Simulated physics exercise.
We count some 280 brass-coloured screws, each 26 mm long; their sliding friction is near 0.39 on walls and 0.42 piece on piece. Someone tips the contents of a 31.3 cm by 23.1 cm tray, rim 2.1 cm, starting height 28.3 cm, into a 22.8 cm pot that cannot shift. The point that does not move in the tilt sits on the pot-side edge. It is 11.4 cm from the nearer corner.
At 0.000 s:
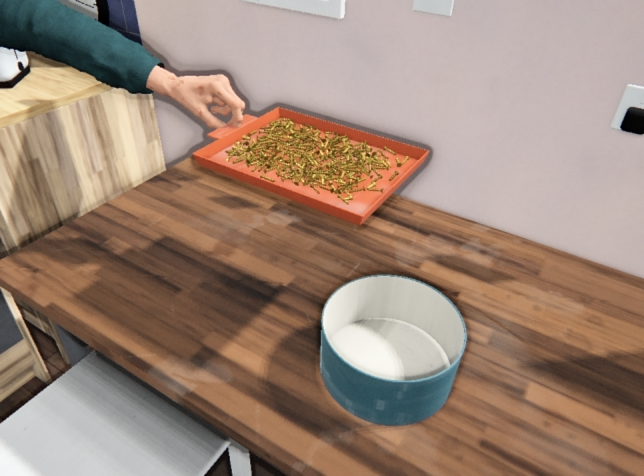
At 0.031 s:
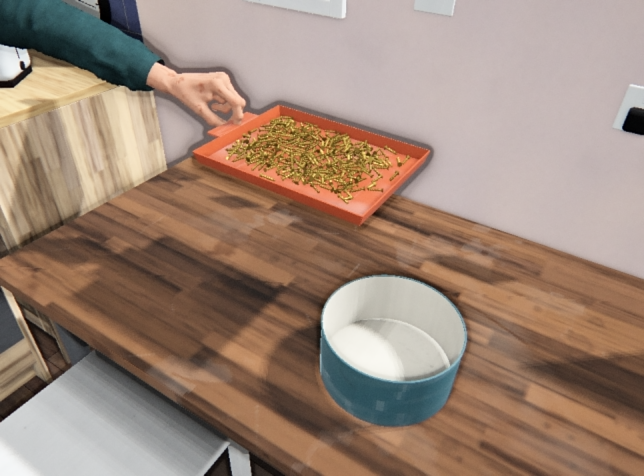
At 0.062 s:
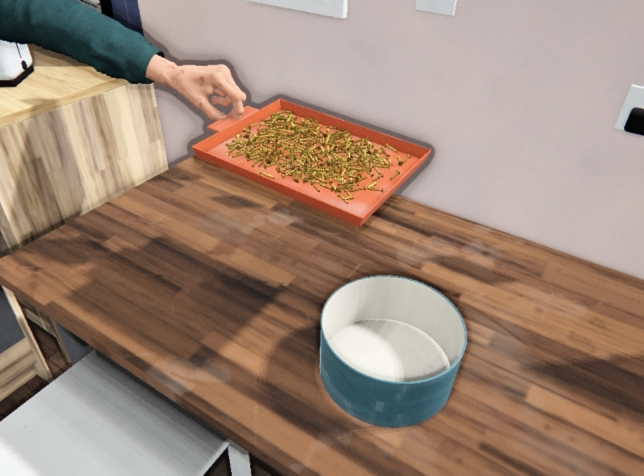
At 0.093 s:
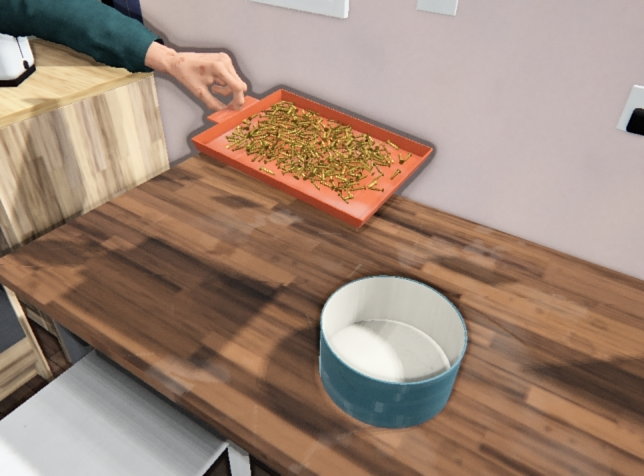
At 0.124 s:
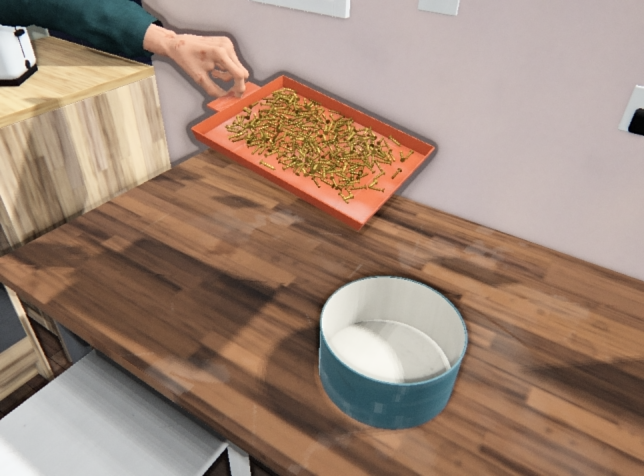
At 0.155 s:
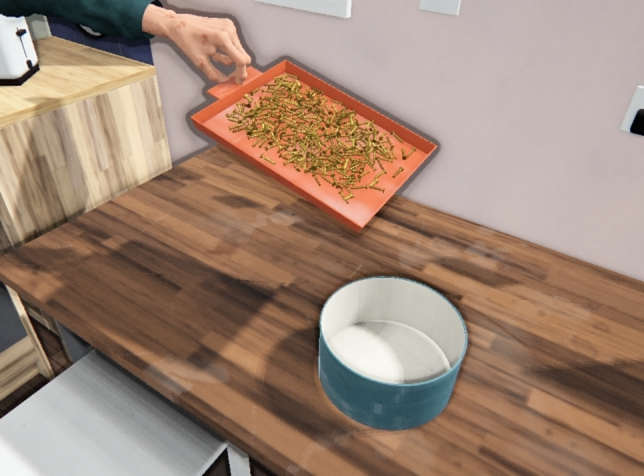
Orange tray of small brass-coloured pieces tilting, its left side rising in a hand's grip, beside a teal pot on a wooden counter.
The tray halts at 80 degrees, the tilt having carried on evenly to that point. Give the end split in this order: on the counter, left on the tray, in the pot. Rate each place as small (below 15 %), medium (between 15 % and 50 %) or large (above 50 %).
Counter - small; tray - small; pot - large.
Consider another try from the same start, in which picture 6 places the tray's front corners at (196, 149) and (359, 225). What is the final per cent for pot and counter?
That works out as pot 45 and counter 55.
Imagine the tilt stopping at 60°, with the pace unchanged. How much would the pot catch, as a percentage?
Roughly 80 %.
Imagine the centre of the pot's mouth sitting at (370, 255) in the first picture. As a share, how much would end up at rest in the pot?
I'd expect near 5 per cent.
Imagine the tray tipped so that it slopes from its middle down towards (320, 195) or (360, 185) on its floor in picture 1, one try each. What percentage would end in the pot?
Roughly 75 % for the first direction, roughly 60 % for the second.
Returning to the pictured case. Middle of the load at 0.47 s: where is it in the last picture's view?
Look about (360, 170) in the last view.
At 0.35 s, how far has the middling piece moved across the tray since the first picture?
About 2 cm.
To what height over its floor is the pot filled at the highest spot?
Some 3.5 cm up.
After 0.35 s, tilt 51 degrees; the tray holds 100 %, the pot 0 %.
After 0.47 s, tilt 71 degrees; the tray holds 100 %, the pot 0 %.
Then, at 0.73 s, tilt 80 degrees; the tray holds 5 %, the pot 90 %.
By 1.7 s all is still; counter 0 %, tray 0 %, pot 95 %.
